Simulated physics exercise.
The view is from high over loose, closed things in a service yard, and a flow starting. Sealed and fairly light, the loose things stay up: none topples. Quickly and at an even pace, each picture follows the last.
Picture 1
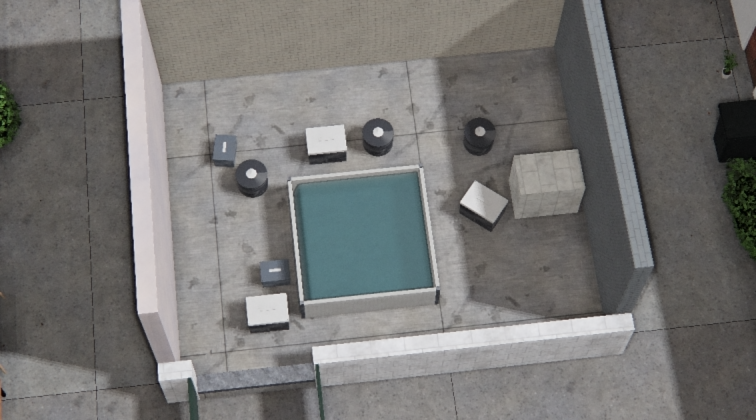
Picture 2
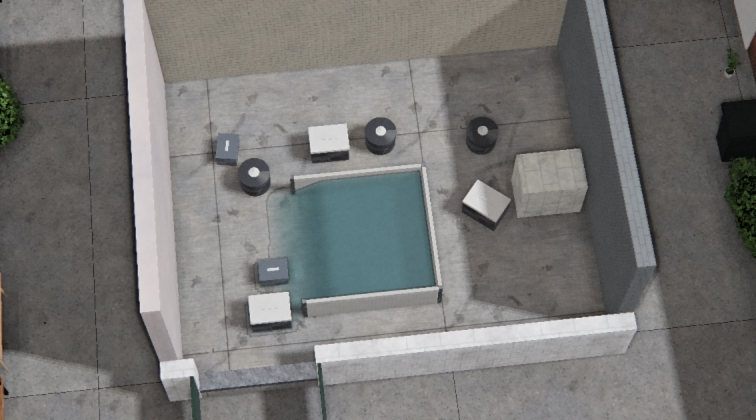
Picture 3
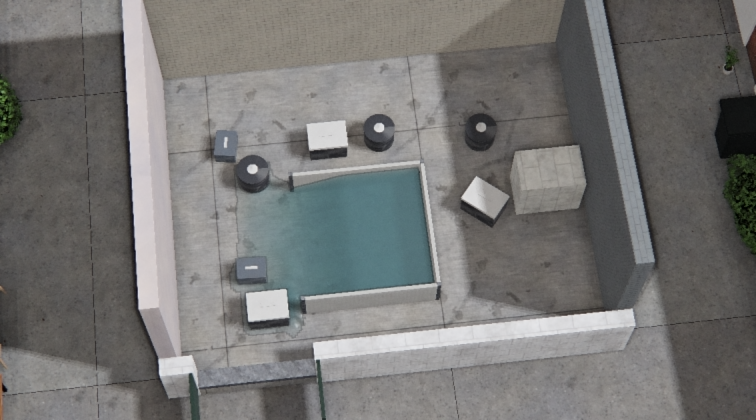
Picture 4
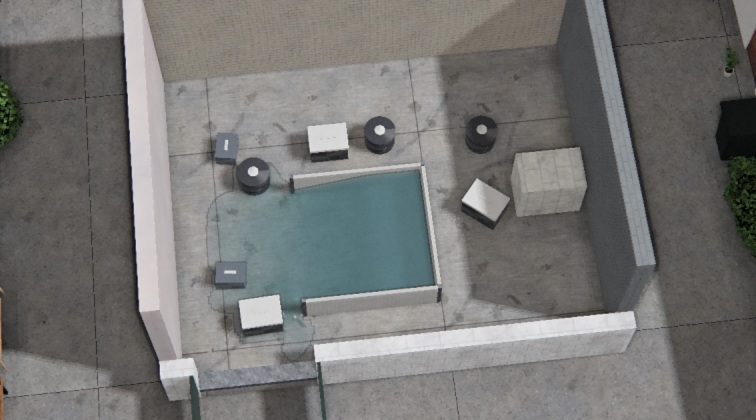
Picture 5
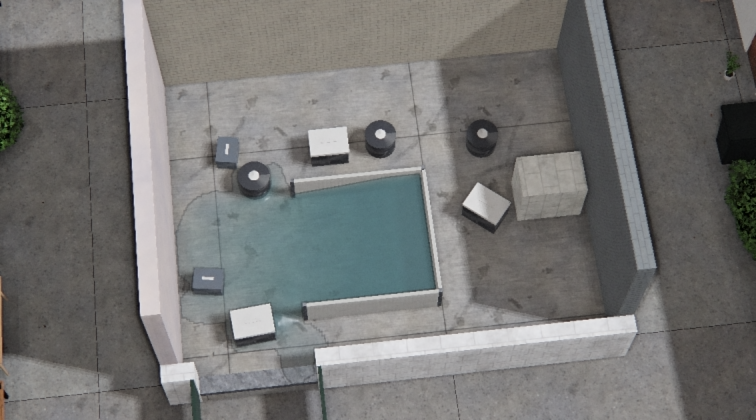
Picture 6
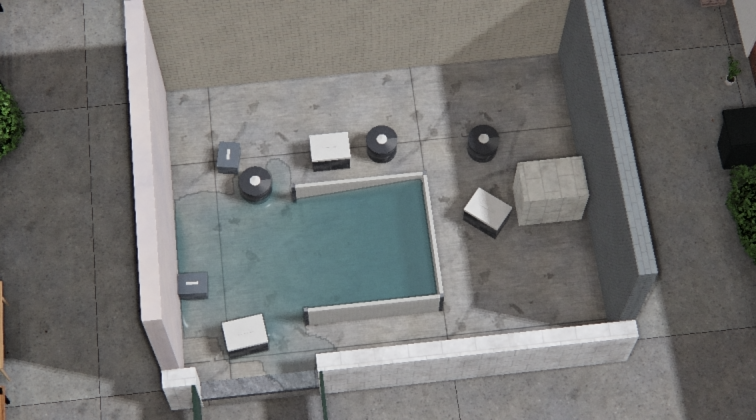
In a walled yard, water spreads left from a pool, pushing two boxes along.
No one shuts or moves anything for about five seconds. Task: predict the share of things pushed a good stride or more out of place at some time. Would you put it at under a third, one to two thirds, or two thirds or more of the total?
I would put it at one to two thirds of the total.
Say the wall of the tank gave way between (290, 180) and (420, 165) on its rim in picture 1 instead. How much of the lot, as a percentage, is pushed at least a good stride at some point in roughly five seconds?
Estimate: Close to 40 per cent.
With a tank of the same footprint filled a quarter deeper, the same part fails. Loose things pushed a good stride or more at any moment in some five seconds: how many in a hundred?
I reckon 50 per cent of the loose things.
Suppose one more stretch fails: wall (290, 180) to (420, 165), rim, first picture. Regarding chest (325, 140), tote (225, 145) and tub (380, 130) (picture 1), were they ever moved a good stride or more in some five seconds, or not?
First covers that distance, second covers that distance, third covers that distance.
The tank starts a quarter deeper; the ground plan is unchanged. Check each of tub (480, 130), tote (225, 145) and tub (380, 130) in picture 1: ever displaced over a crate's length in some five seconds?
The first stopped before it, the second reached the mark, the third stopped before it.
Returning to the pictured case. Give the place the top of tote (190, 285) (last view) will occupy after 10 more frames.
It should be around (230, 295).
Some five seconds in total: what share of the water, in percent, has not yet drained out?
Roughly 70 in a hundred.
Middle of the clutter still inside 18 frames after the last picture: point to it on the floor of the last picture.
Around pixel (355, 186).
A moment on, 2 of 8 are well off their spots; 1 afloat.
Next, 2 of 8 are well off their spots; 1 afloat.
Later, 2 of 8 are well off their spots; 1 afloat.
In the end, 3 of 8 are well off their spots, and 3 have been at some point; 1 afloat.
